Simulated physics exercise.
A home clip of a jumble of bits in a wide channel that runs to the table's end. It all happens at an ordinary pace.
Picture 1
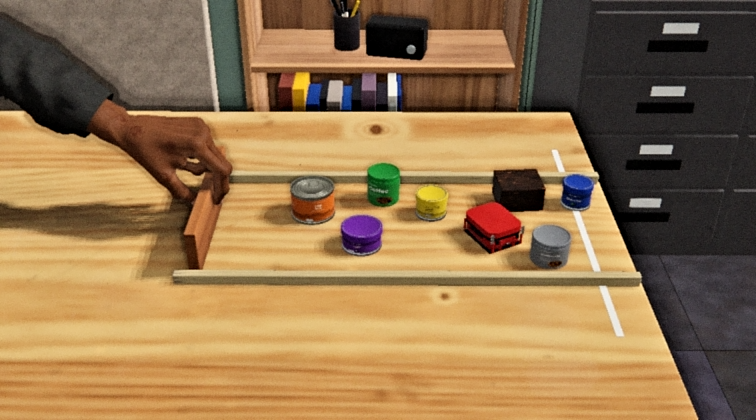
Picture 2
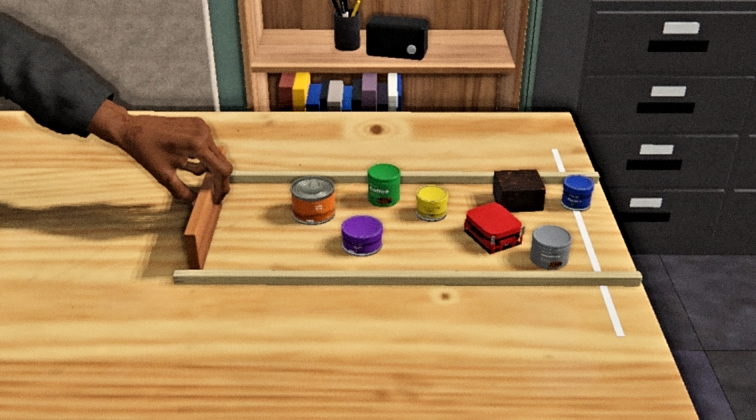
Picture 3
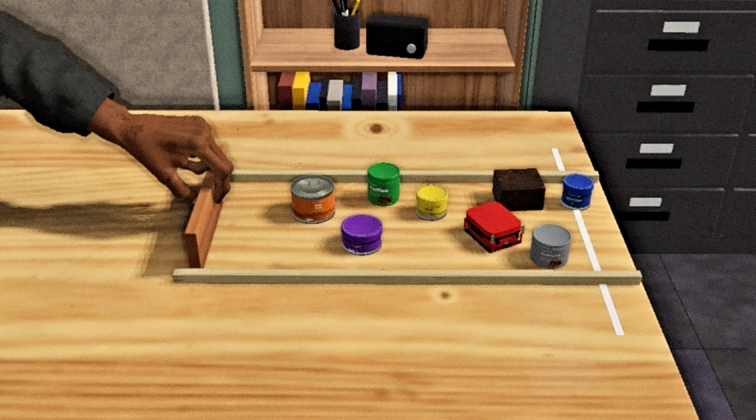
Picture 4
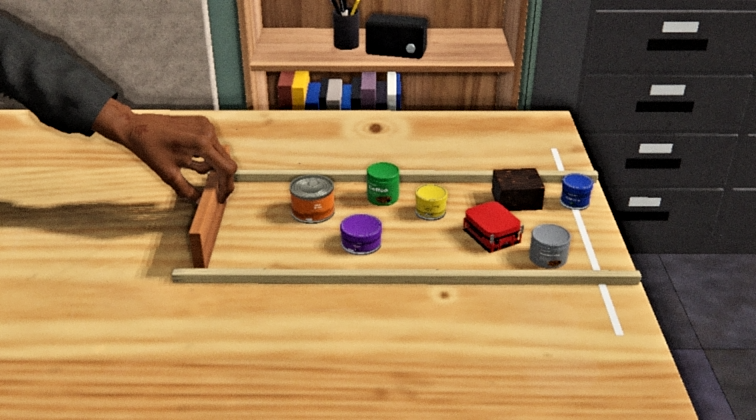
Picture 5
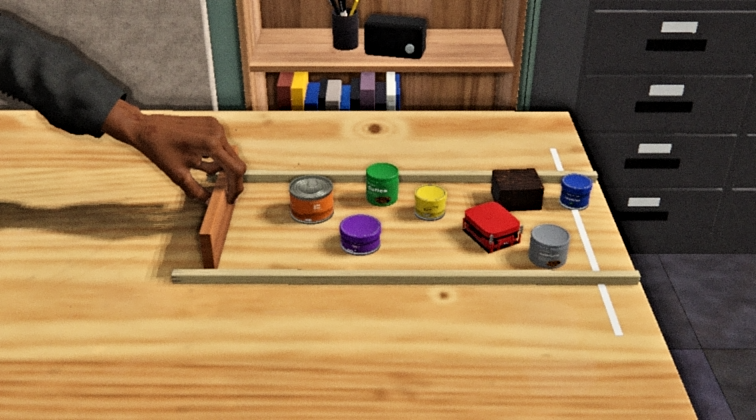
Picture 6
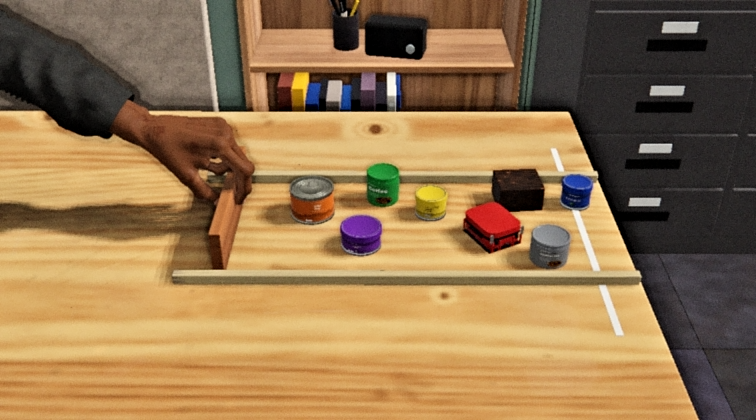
On a wooden tabletop in front of a bookshelf and dark drawers, a hand holds a small upright board at the left of a channel between two rails. The board stays almost still, then the hand slides it slightly right, while the colourful tins, pots, red case and dark block stay in place.
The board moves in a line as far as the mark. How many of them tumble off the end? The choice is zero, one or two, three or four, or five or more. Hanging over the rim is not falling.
Here the number that fall off is three or four.
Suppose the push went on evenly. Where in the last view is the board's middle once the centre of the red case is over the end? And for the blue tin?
Near (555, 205) and (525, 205).
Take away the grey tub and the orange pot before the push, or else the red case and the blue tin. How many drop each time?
It would be 3 and 2.
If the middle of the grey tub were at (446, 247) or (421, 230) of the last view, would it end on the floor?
Place by place, it remains up; is lost.
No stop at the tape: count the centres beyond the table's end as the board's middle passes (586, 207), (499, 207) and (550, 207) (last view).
In that order 4, 0 and 1.
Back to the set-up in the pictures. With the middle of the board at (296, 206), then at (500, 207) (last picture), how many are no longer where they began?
First 1, then 8.
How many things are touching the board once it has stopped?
In contact: 4.
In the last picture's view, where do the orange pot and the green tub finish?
The orange pot at (602, 207), the green tub at (586, 180).
Early on, none off yet; blue tin at rest near (576, 193); grey tub at rest near (550, 247); black block at rest near (518, 190).
A while later, none off yet; blue tin travelled about its own width near (599, 193); grey tub travelled a little near (562, 256); black block travelled about its own width near (563, 187).
Finally, the number that fall off is three or four; lost, yellow tin, red case, black block and blue tin.
